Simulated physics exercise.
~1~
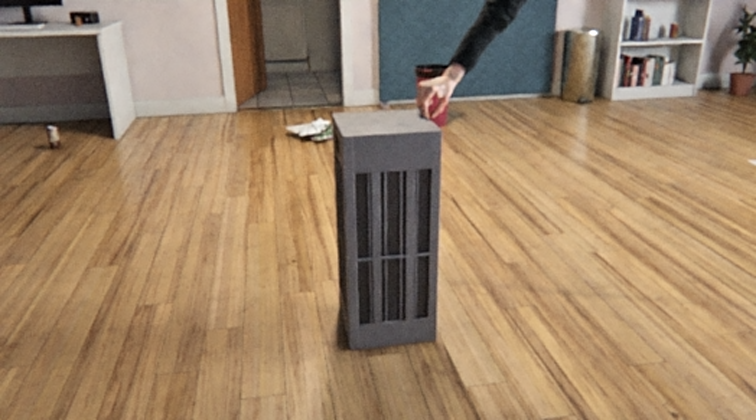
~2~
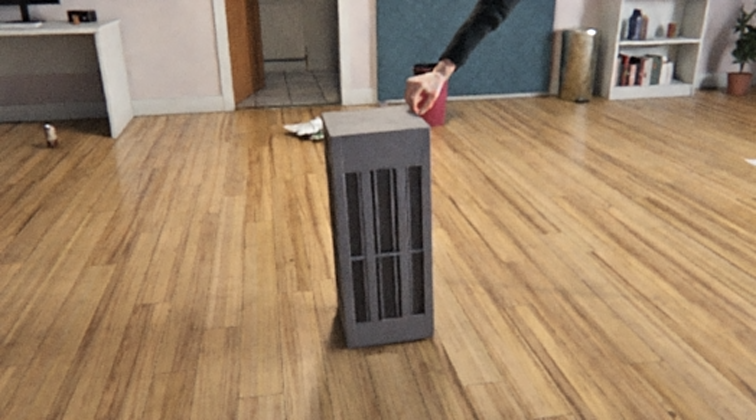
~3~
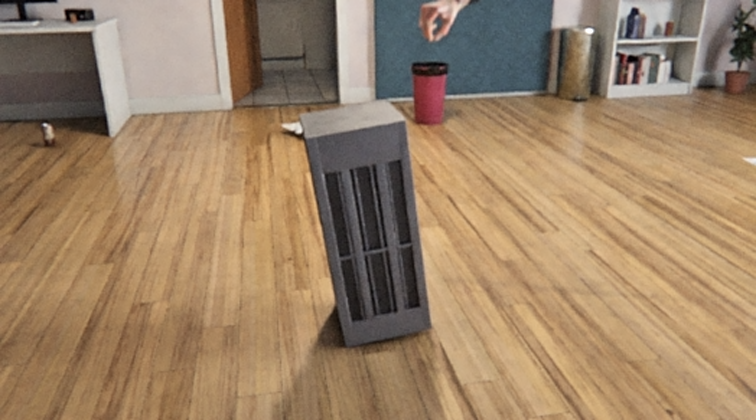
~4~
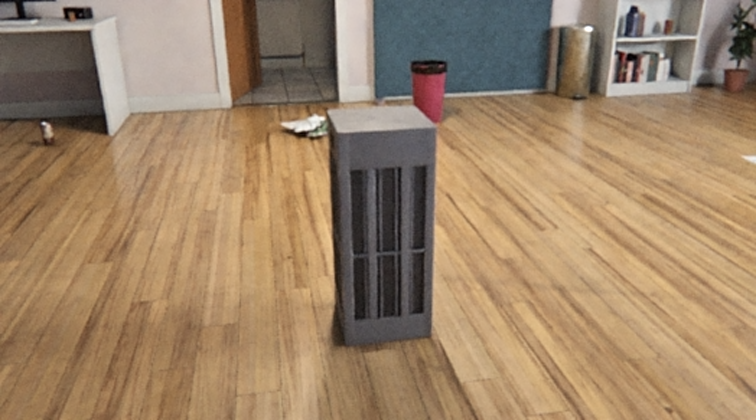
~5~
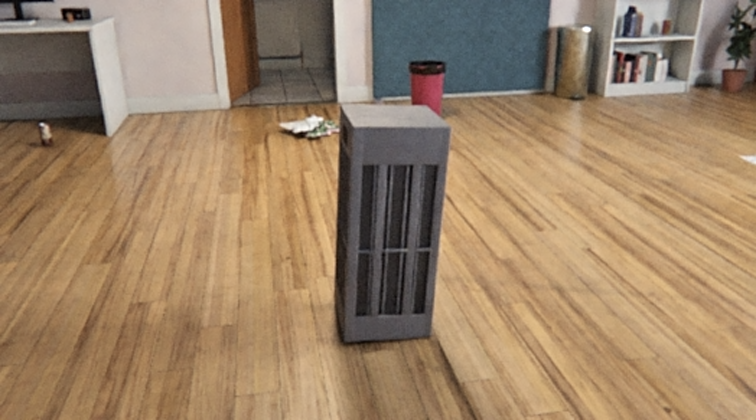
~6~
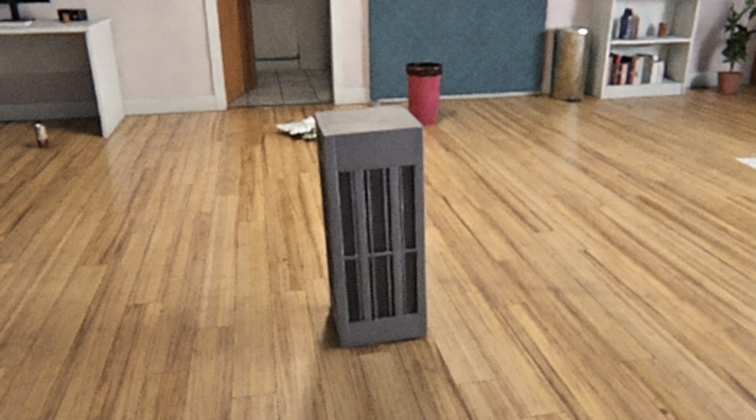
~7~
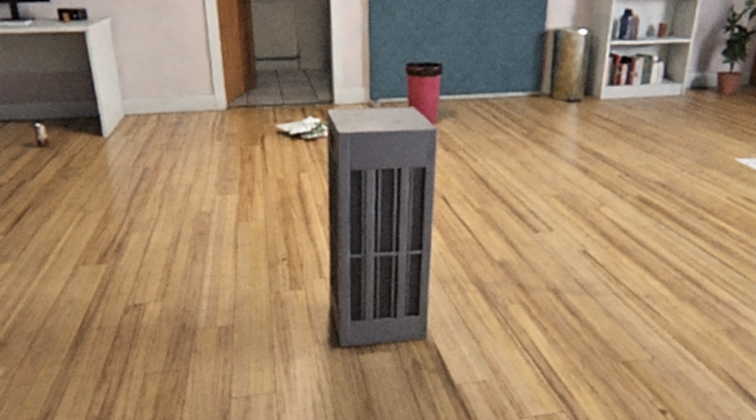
A grey crate tips left from a hand's push, rocks back and forth, and settles upright.
